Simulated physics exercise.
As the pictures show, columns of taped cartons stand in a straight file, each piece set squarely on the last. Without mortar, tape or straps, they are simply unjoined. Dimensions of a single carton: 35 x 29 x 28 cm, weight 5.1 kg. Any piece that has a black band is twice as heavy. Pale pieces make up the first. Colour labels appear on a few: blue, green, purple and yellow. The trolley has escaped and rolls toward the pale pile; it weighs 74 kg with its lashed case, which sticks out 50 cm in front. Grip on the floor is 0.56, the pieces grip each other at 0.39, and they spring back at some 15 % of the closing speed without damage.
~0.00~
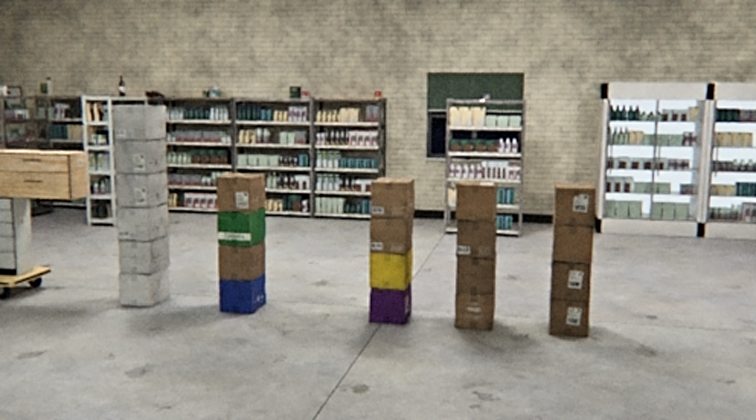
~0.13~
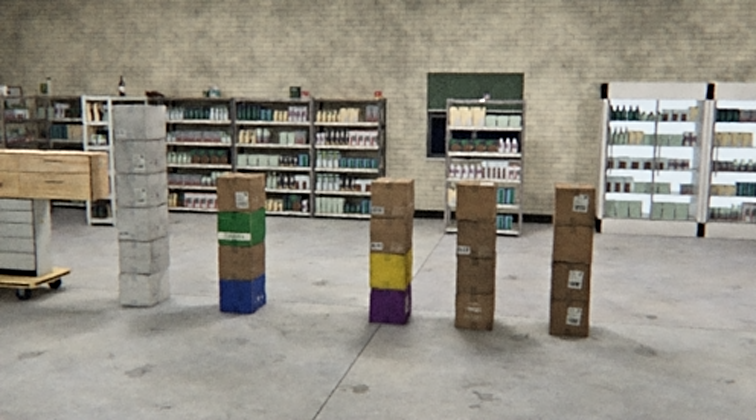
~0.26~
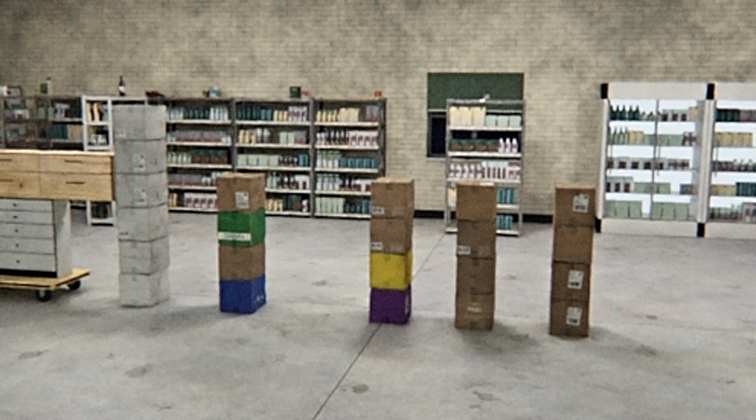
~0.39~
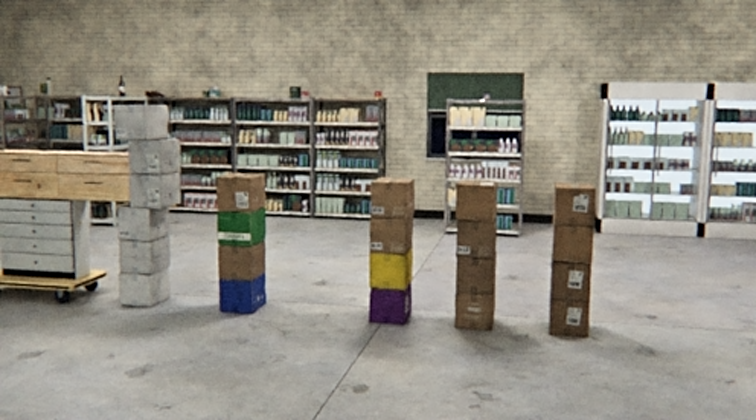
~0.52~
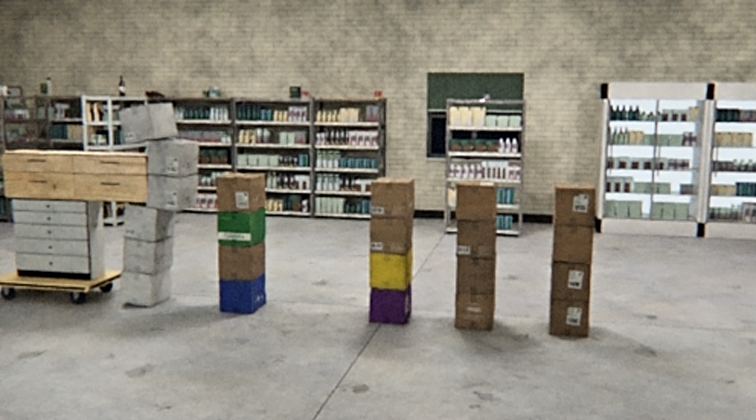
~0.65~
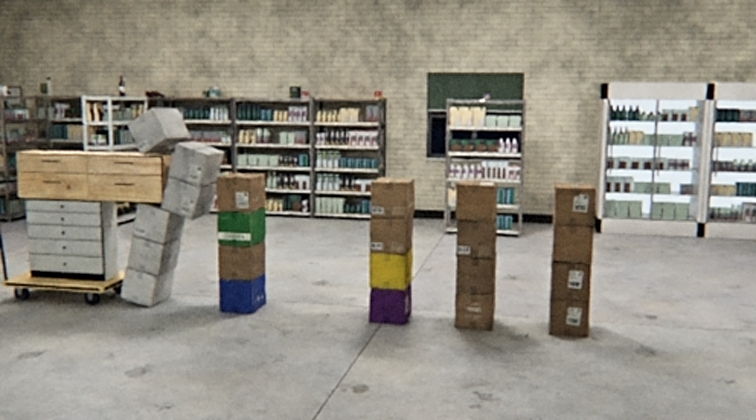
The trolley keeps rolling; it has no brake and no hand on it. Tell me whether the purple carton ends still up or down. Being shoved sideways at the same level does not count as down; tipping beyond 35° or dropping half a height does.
The purple carton ends still up.
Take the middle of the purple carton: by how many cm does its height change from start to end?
Looks like it winds up about 0 centimetres lower.
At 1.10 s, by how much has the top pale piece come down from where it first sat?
20 cm lower.
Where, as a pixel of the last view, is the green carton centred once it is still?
About (362, 297).
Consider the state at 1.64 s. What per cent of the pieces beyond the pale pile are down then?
20 per cent.
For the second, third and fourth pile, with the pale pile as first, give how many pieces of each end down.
By pile: Second 3, third 3, fourth 4.
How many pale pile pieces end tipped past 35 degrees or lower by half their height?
Tally of pale pieces: 5.
By 1.10 s, 3 of the pale pile down; none of the 16 other cartons down, 4 disturbed; purple carton unmoved; green carton tilted 15°.
By 1.64 s, 5 of the pale pile down; 3 of the 16 other cartons down; purple carton unmoved; green carton on its side.
By 3.50 s, 5 of the pale pile down; 14 of the 16 other cartons down; purple carton moved 43 mm; green carton on its side.
When it is over (4.8 s), 5 of the pale pile down; 14 of the 16 other cartons down; purple carton moved 43 mm; green carton on its side; yellow carton on its side. In pixels of the last frame, middles, purple carton near (396, 301), green carton near (362, 297).
